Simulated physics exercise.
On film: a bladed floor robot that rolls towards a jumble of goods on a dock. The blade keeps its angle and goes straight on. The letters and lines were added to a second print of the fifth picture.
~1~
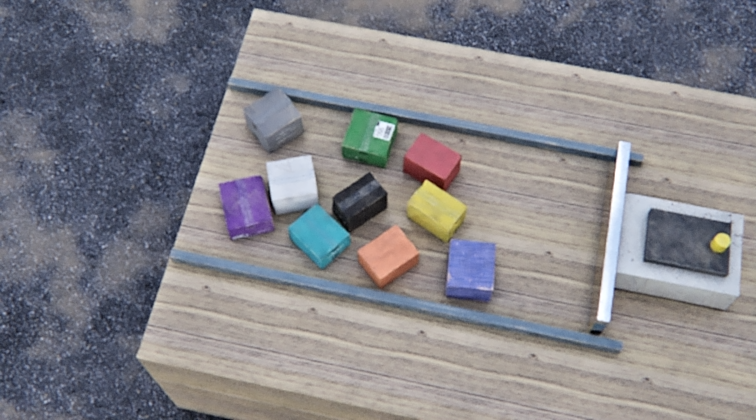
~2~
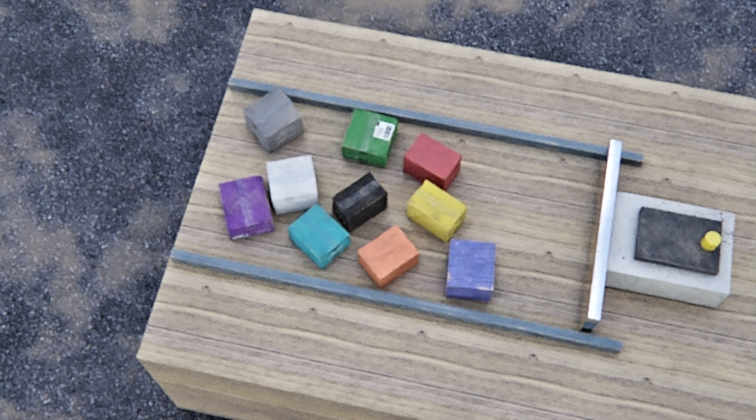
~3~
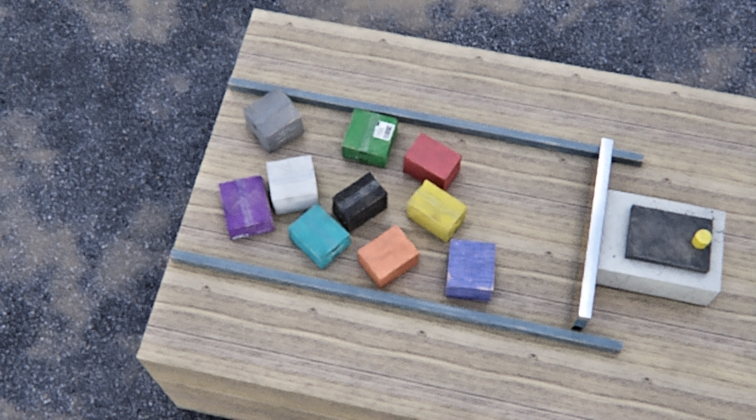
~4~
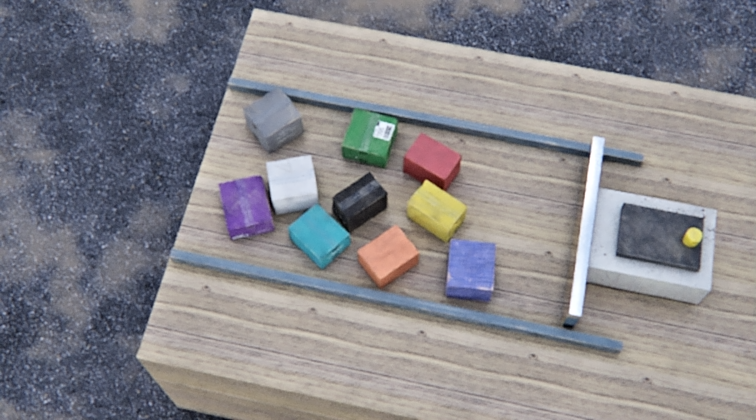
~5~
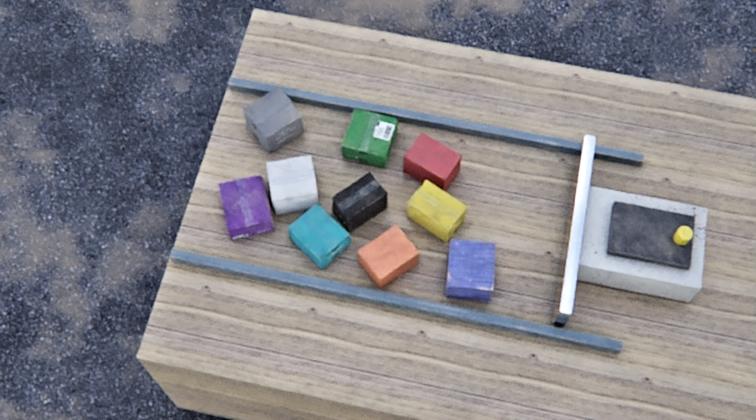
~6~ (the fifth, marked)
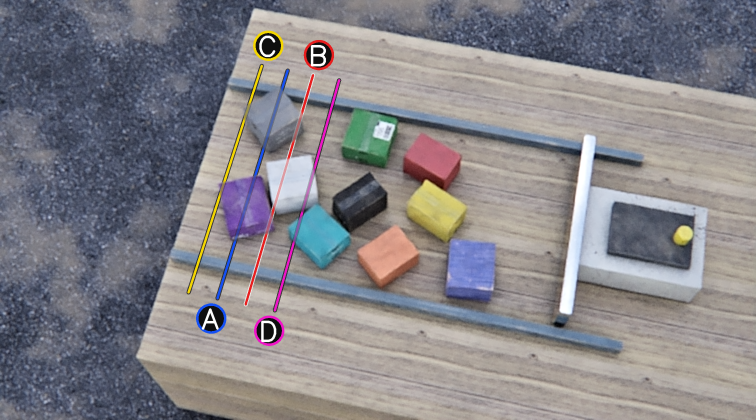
A flat-bladed robot slid slowly left along a wooden dock between two rails, moving a little closer to a jumble of colourful boxes, which all stayed still and untouched.
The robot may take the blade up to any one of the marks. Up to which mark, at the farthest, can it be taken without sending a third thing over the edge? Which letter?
No farther than D.
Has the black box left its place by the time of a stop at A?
Yes.
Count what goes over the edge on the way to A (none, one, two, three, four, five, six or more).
Six or more.
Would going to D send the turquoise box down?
No.
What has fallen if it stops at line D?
The purple box.
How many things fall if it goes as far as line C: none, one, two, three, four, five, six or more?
In all, six or more.
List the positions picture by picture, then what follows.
The first picture shows black box (360, 203); purple box (246, 207); red crate (433, 164).
The second picture shows robot (673, 239); grey parcel (274, 121).
The third picture shows robot (663, 237); white parcel (294, 185).
The fourth picture shows robot (654, 235); yellow box (436, 212).
The fifth picture shows robot (645, 233); turquoise box (319, 236); black box (360, 203); purple box (246, 207).
On the copy, A at (255, 178); B at (281, 183); C at (227, 173); D at (309, 189).
On D. First, robot (545, 214); blue crate (439, 264); purple box (246, 207).
Then, robot (446, 195); purple box (224, 201); turquoise box (261, 232).
Finally, robot (374, 180); purple box over the edge; turquoise box (192, 218); one fallen.
By contrast, A drops six; B drops three; C drops six.
